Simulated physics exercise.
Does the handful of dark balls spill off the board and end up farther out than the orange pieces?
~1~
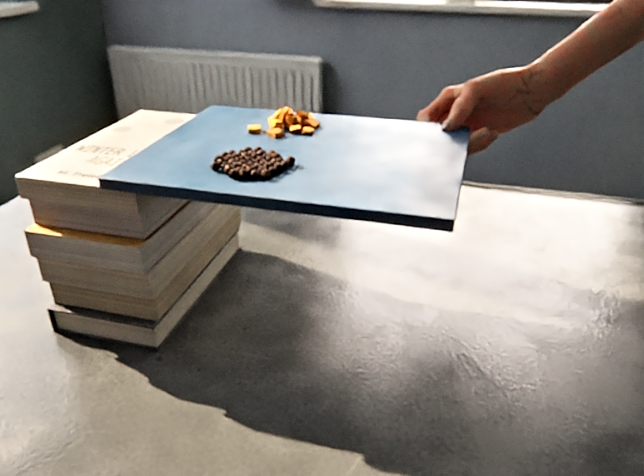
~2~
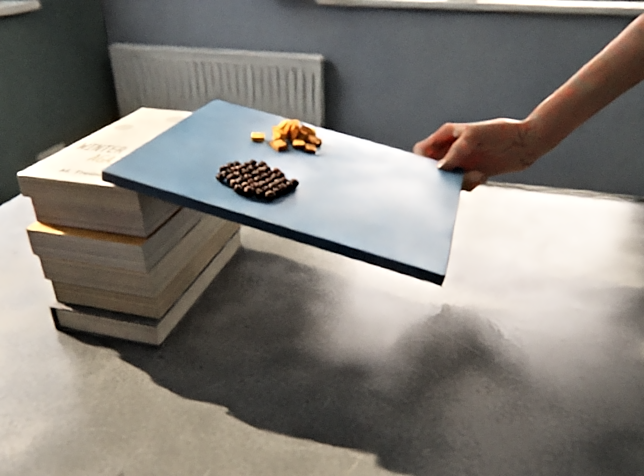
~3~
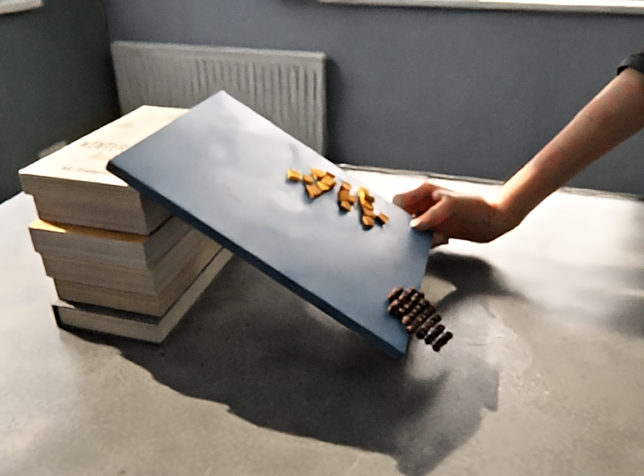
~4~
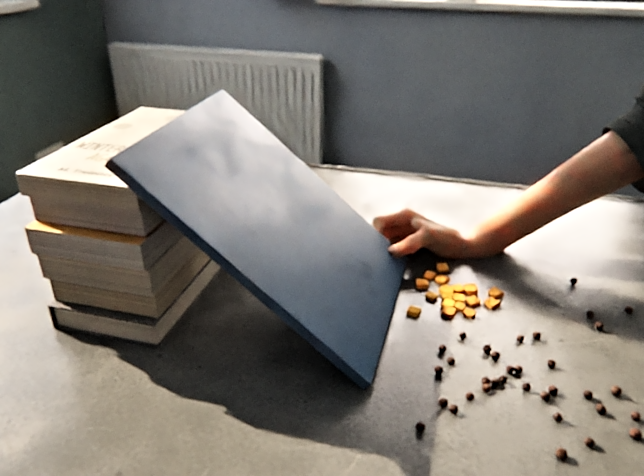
Yes, the dark balls spill onto the table and end up scattered farther out than the orange pieces, which stay closer to the board's lower end.
